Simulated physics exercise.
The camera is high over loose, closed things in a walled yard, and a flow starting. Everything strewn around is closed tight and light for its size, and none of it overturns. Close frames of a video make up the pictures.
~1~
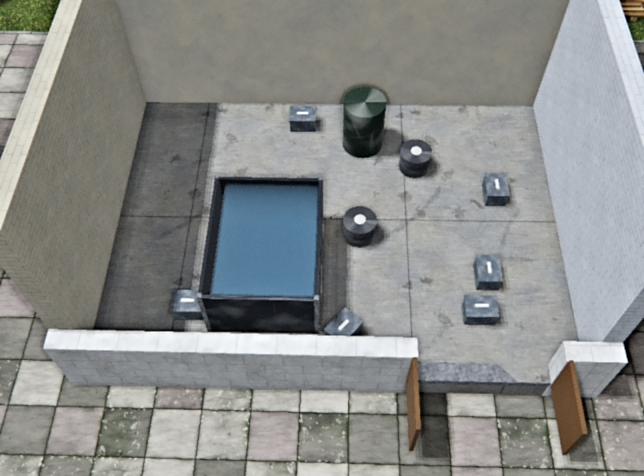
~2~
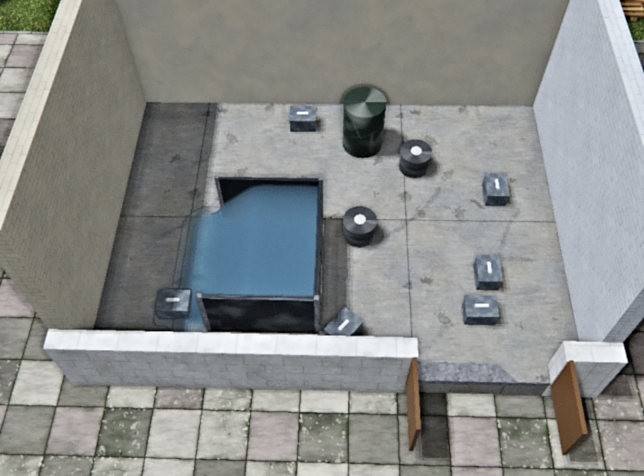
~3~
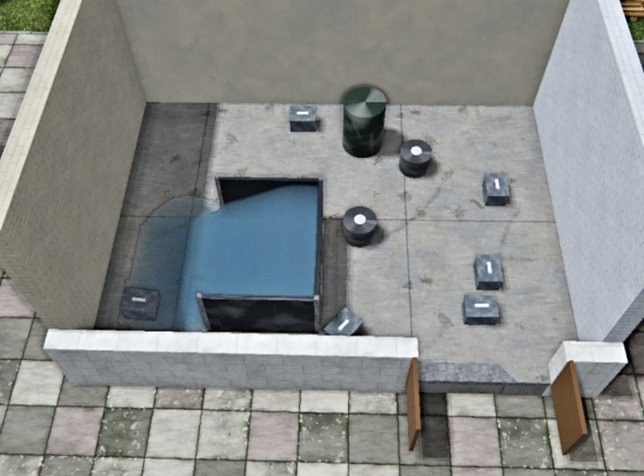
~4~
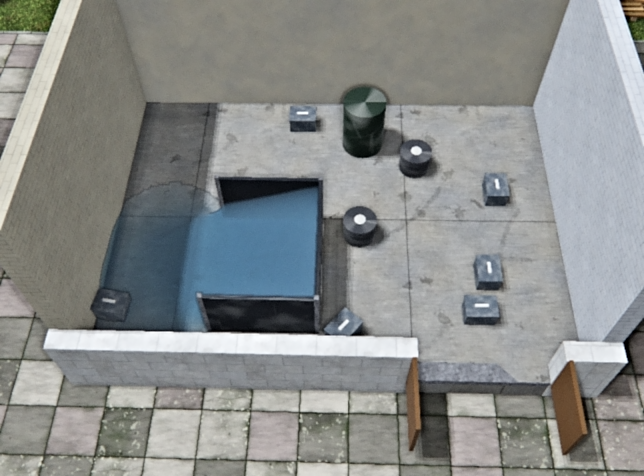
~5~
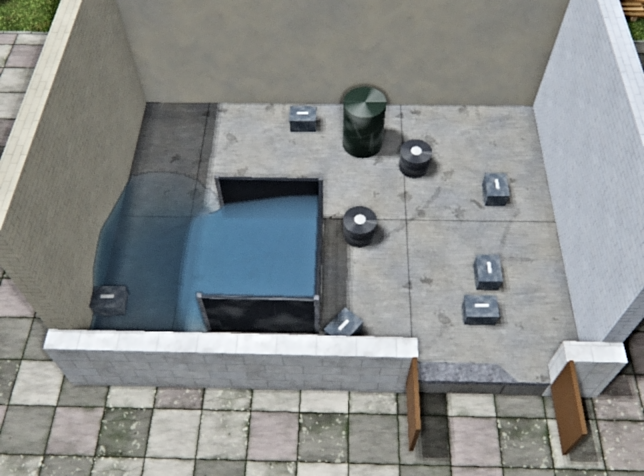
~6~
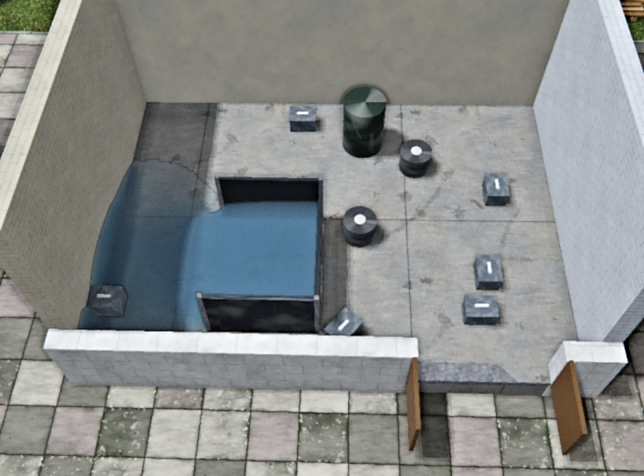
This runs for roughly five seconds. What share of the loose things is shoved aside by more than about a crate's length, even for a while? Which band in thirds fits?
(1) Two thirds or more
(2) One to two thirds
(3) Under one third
(2) One to two thirds.
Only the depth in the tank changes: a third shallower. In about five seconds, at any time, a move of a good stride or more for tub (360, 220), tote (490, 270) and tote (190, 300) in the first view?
The first one: Doesn't reach it. The second: Doesn't reach it. The third: Reaches it.
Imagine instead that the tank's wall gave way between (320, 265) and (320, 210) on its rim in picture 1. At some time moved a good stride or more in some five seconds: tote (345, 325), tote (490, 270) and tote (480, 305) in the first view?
First under that mark, then beyond that mark, then beyond that mark.
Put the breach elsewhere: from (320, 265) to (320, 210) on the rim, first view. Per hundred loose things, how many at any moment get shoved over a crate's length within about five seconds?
About 50 %.
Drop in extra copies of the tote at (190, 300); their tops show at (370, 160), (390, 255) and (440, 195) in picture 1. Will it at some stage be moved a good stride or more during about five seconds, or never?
Results - 1: Doesn't go far; 2: Doesn't go far; 3: Doesn't go far.
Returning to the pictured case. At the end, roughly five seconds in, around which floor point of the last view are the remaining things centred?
The remaining things centre around (408, 236).
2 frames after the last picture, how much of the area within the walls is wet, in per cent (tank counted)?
About 25 per cent.
A moment on, 1 of 8 are well off their spots; 1 afloat.
Next, 0 of 8 are well off their spots; 1 afloat.
Later, 2 of 8 are well off their spots; 2 afloat.
In the end, 3 of 8 are well off their spots, and 4 have been at some point; 2 afloat.
